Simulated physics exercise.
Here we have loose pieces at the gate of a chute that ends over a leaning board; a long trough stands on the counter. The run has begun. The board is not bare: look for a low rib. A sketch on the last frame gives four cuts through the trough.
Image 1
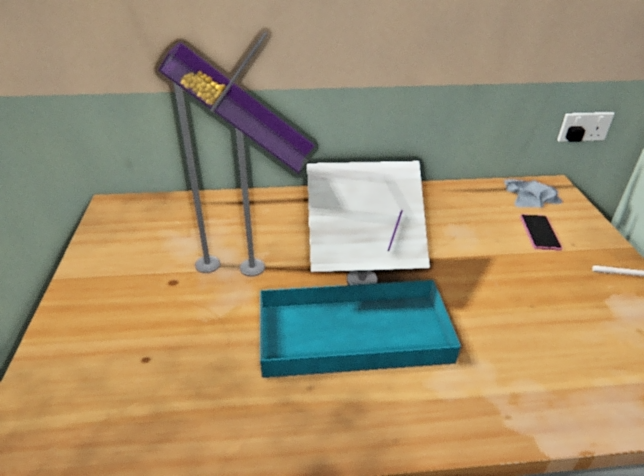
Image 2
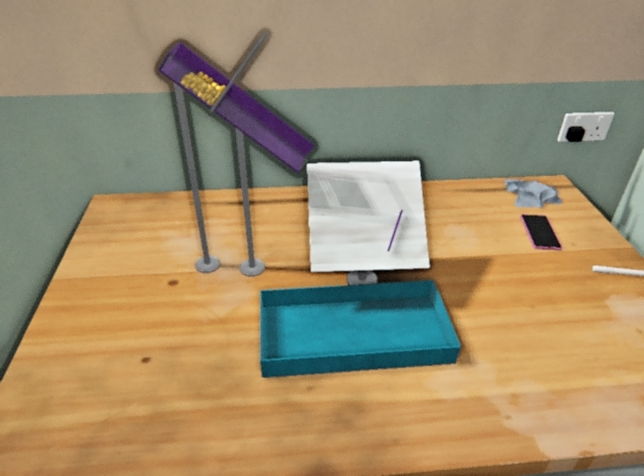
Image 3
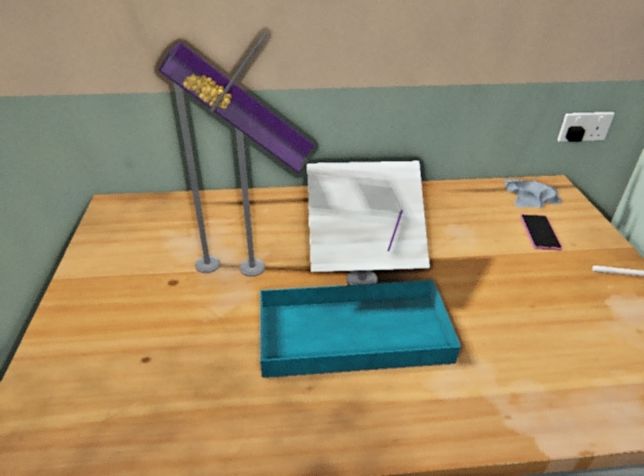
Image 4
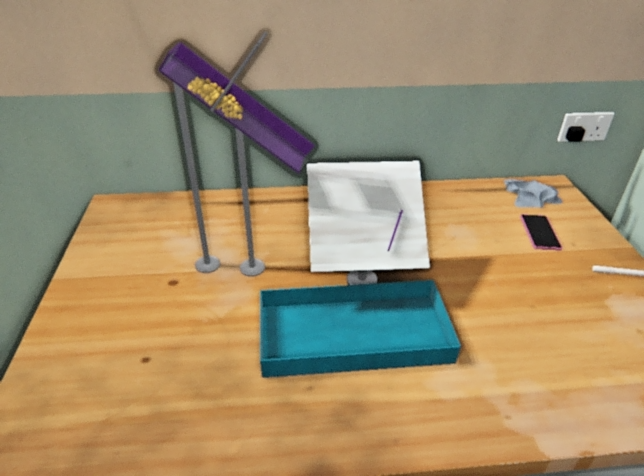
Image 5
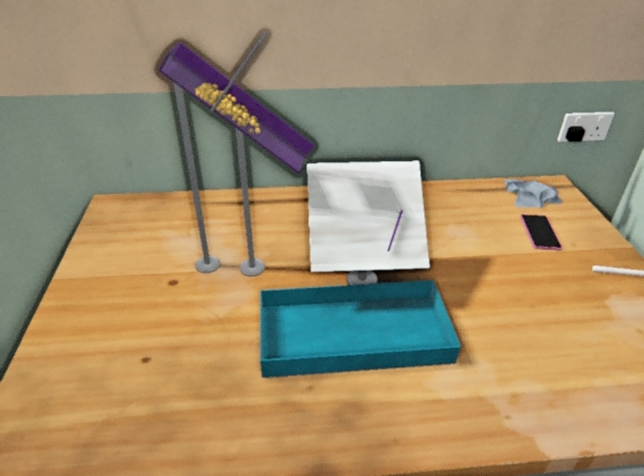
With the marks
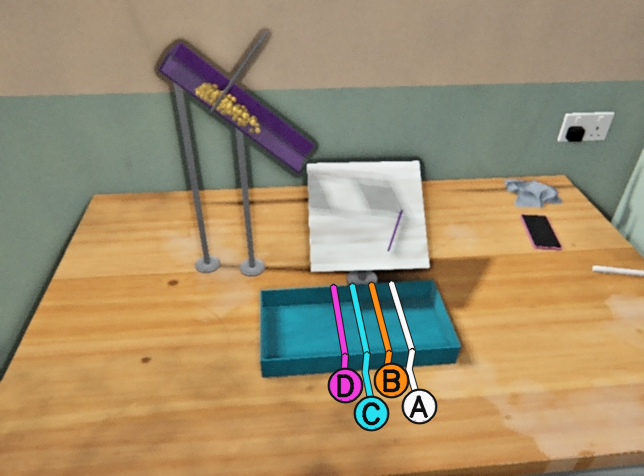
Yellow puffed pieces sliding down a sloping purple chute past a gate, above a leaning white board and empty teal trough.
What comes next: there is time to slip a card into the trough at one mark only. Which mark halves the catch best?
Line B.
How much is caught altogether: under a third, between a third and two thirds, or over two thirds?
Over two thirds.
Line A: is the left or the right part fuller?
Left.
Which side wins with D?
More lands on the right.
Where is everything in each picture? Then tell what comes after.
The first picture shows load behind the gate at (207, 85), puffed corn balls; lip of the chute at (301, 166), sloping fairly steeply.
The second picture shows middle of the board at (367, 214), tilted fairly steeply; middle of its low edge at (371, 269); of its high edge at (363, 163).
The third picture shows front corners of the trough at (261, 360) and (460, 346), empty; front of the load at (228, 102).
The fourth picture shows middle of the load at (216, 93); its front at (240, 117), about a quarter of the way to the lip; rib from (402, 210) to (389, 249).
The fifth picture shows middle of the load at (227, 102); its front at (257, 131), about half of the way to the lip.
On the marked copy, line A crosses the front rim at (411, 350); line B crosses the front rim at (388, 351); line C crosses the front rim at (366, 353); line D crosses the front rim at (345, 354).
With A, of what is caught, nearly all on the left of the divider, a small part on the right.
With B, of what is caught, about a third on the left of the divider, about two thirds on the right.
With C, of what is caught, a small part on the left of the divider, nearly all on the right.
With D, of what is caught, none on the left of the divider, all on the right.
